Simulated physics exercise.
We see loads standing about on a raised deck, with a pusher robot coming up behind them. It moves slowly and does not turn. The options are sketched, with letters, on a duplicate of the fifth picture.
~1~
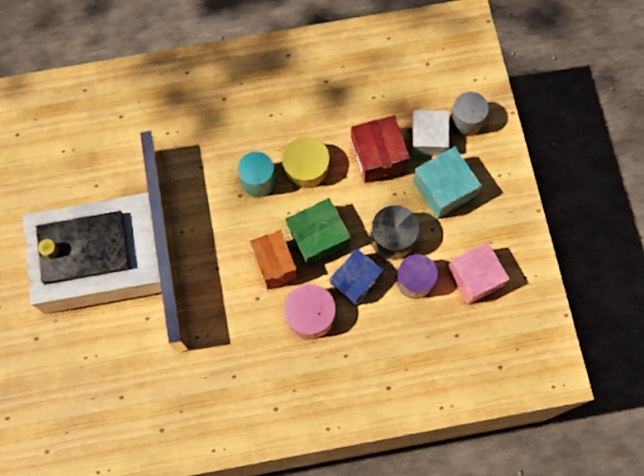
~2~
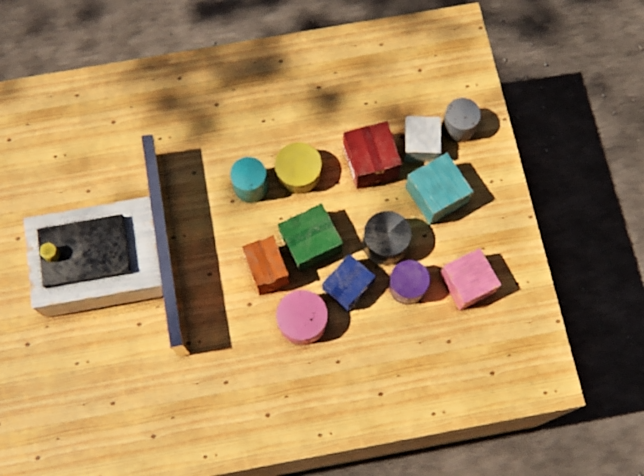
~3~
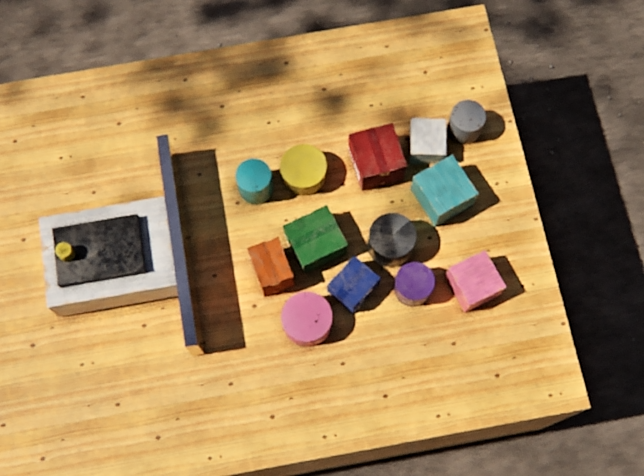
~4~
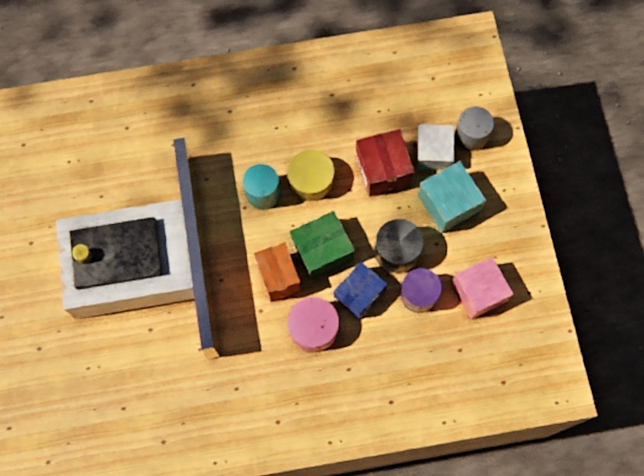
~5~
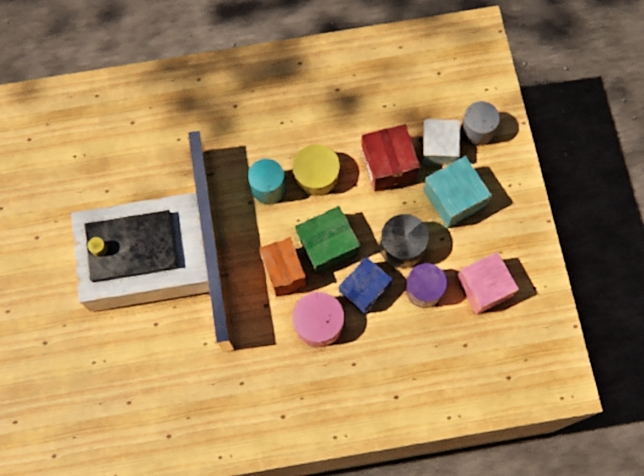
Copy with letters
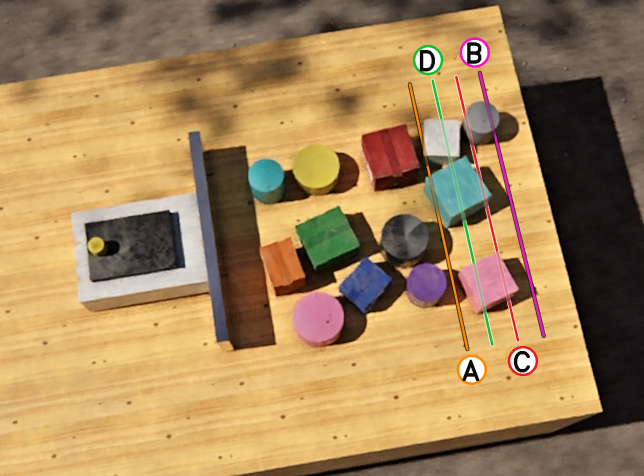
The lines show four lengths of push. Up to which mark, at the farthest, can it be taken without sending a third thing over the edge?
The farthest such stop is A.
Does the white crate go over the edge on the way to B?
By then, yes.
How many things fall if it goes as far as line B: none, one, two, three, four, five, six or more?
In all, six or more.
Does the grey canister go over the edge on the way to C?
By then, yes.
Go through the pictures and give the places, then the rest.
In the first picture, grey canister (469, 114); blue parcel (356, 277); white crate (430, 134).
In the second picture, robot (90, 249); purple pail (409, 283).
In the third picture, robot (105, 249); turquoise canister (255, 182).
In the fourth picture, robot (122, 251); turquoise crate (451, 198).
In the fifth picture, robot (137, 244); black canister (404, 242); yellow pail (316, 171); green parcel (328, 240).
On the copy, A at (437, 211); B at (510, 199); C at (486, 203); D at (461, 207).
On A. First, robot (221, 230); pink canister (339, 316); black canister (412, 242).
Then, robot (305, 217); grey canister (515, 123); white crate (477, 132).
Finally, robot (368, 206); grey canister over the edge; white crate over the edge; two fallen.
By contrast, B drops six; C drops five; D drops four.
